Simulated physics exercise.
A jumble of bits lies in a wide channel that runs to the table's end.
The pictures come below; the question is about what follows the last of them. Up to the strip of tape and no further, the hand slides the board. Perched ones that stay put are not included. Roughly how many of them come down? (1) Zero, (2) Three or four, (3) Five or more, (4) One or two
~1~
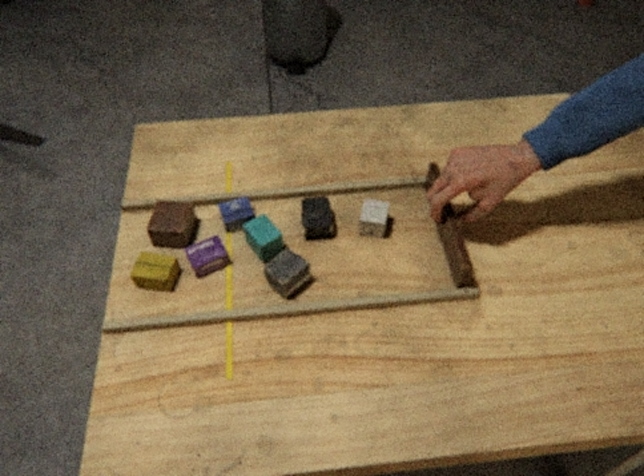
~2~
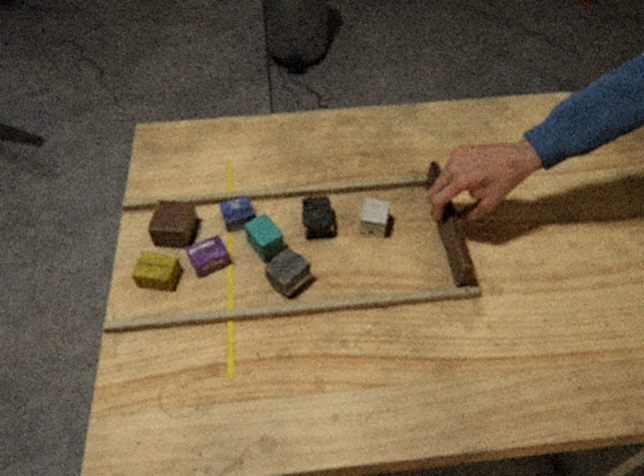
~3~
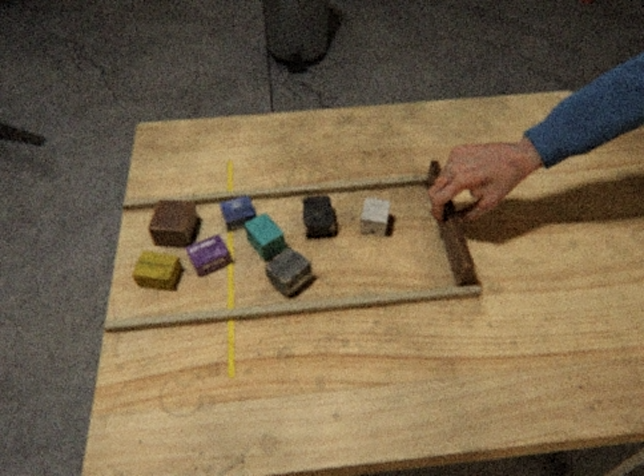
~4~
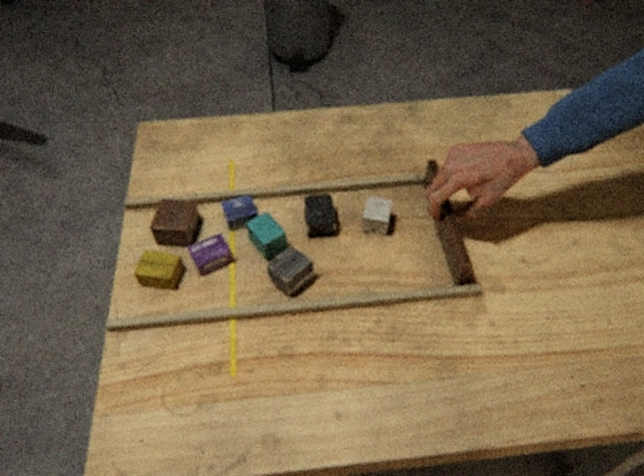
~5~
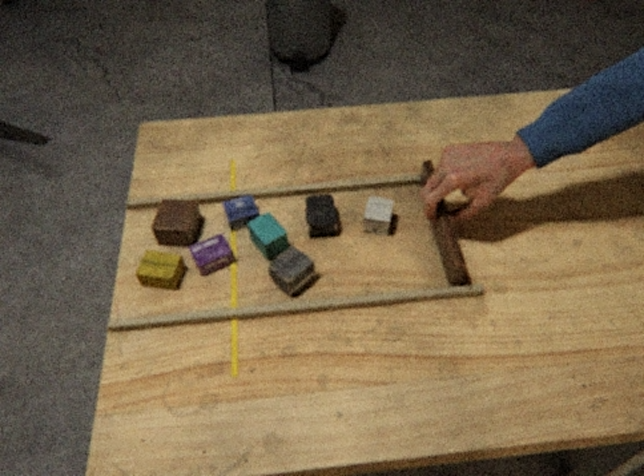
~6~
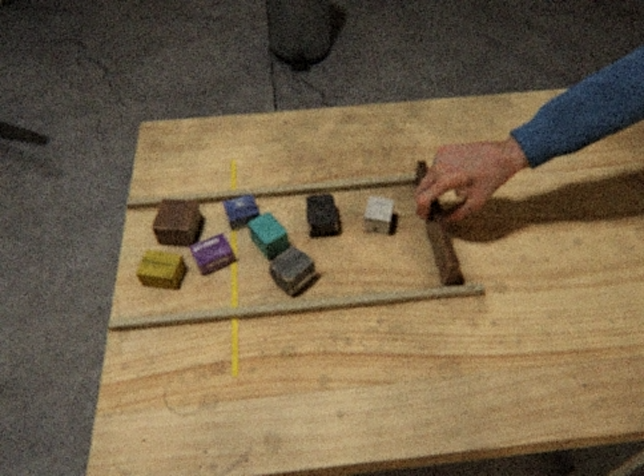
Zero (1).
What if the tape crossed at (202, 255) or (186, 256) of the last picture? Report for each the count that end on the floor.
It would be 2 and 3.
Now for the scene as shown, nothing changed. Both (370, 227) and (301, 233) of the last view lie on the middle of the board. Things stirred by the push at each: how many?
Counting first: 1, next 5.
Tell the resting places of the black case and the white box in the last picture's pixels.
In the last picture they sit at about (194, 221) and about (220, 228).
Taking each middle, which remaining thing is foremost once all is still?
It's the brown block.
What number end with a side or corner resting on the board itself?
The count is 3.
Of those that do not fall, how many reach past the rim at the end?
It would come to 1.
Soon after, none off yet; yellow box at rest near (162, 269); brown block at rest near (178, 222); purple box at rest near (212, 254).
After that, none off yet; yellow box moving near (155, 272); brown block displaced a little near (155, 223); purple box displaced a little near (197, 260).
In the end, the number that fall off is zero.
